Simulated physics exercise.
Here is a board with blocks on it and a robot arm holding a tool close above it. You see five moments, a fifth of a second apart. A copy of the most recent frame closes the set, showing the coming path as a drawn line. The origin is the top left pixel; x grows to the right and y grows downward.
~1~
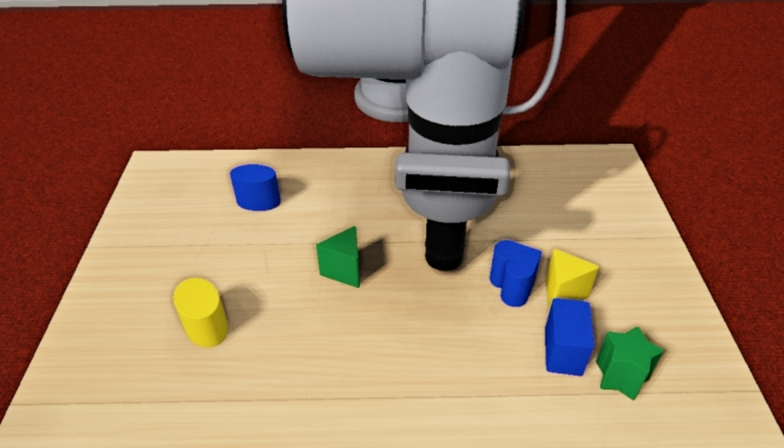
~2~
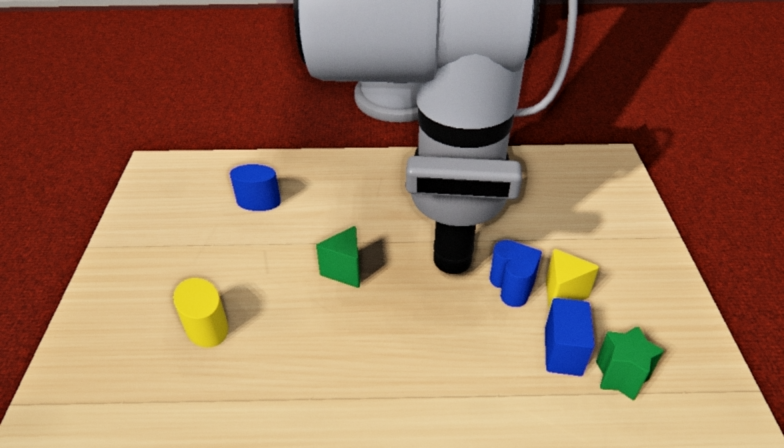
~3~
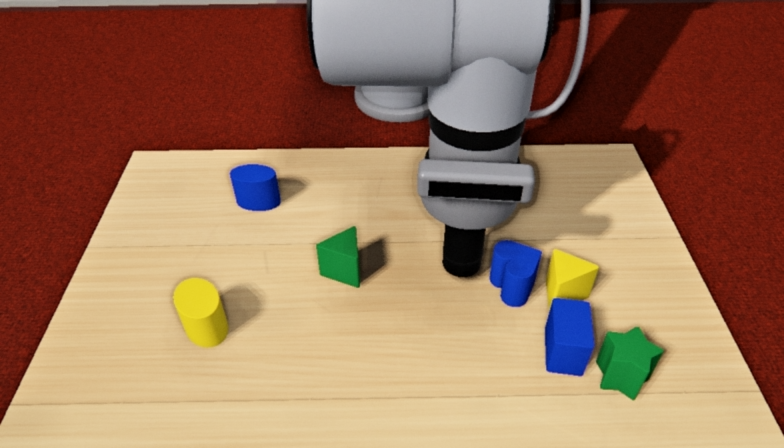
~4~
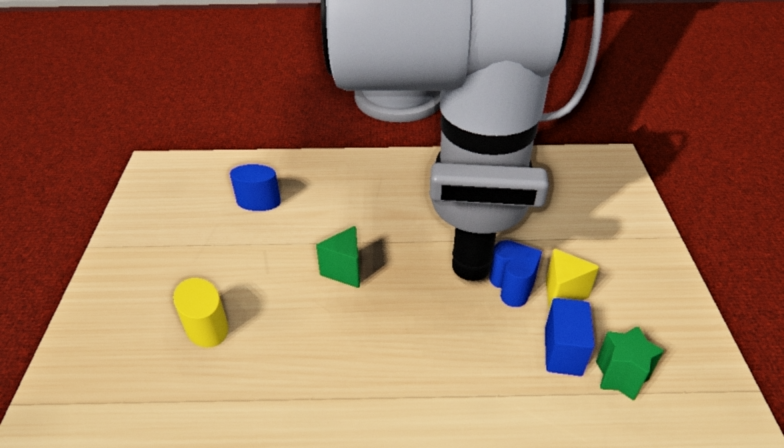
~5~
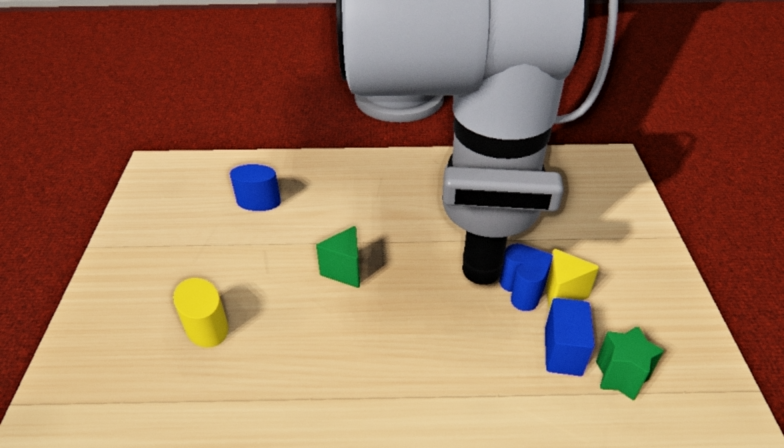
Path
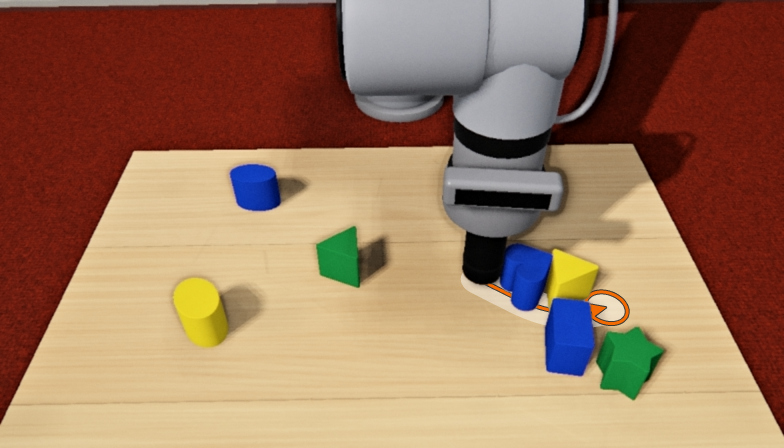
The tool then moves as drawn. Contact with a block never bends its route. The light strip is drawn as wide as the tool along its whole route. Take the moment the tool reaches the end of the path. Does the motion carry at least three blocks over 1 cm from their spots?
Final answer: No.
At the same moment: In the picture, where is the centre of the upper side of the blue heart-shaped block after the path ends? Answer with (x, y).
The top centre is at (667, 277).
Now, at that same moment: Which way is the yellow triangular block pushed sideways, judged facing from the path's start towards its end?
My prediction: Leftwards.
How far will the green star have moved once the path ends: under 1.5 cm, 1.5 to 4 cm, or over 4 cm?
Result: Under 1.5 cm.
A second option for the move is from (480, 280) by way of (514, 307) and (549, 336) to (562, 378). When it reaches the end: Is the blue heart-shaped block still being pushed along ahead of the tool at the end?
I believe not.
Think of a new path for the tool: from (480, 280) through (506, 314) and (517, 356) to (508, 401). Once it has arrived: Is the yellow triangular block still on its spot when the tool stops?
No - that is not the case.
Path on the board, from (480, 280) over (519, 299) and (563, 312) to (606, 307).
On the path given first. One third of the way, tool (522, 291); blue heart-shaped block (575, 274), turned 20° anticlockwise; yellow triangular block (611, 272).
Two thirds of the way, tool (567, 303); blue heart-shaped block (622, 281), turned 35° anticlockwise; yellow triangular block (654, 273), turned 15° anticlockwise.
At the end, tool (610, 299); blue heart-shaped block (667, 277), turned 30° anticlockwise; yellow triangular block (699, 271), turned 10° anticlockwise; blue rectangular block in place; green star in place.
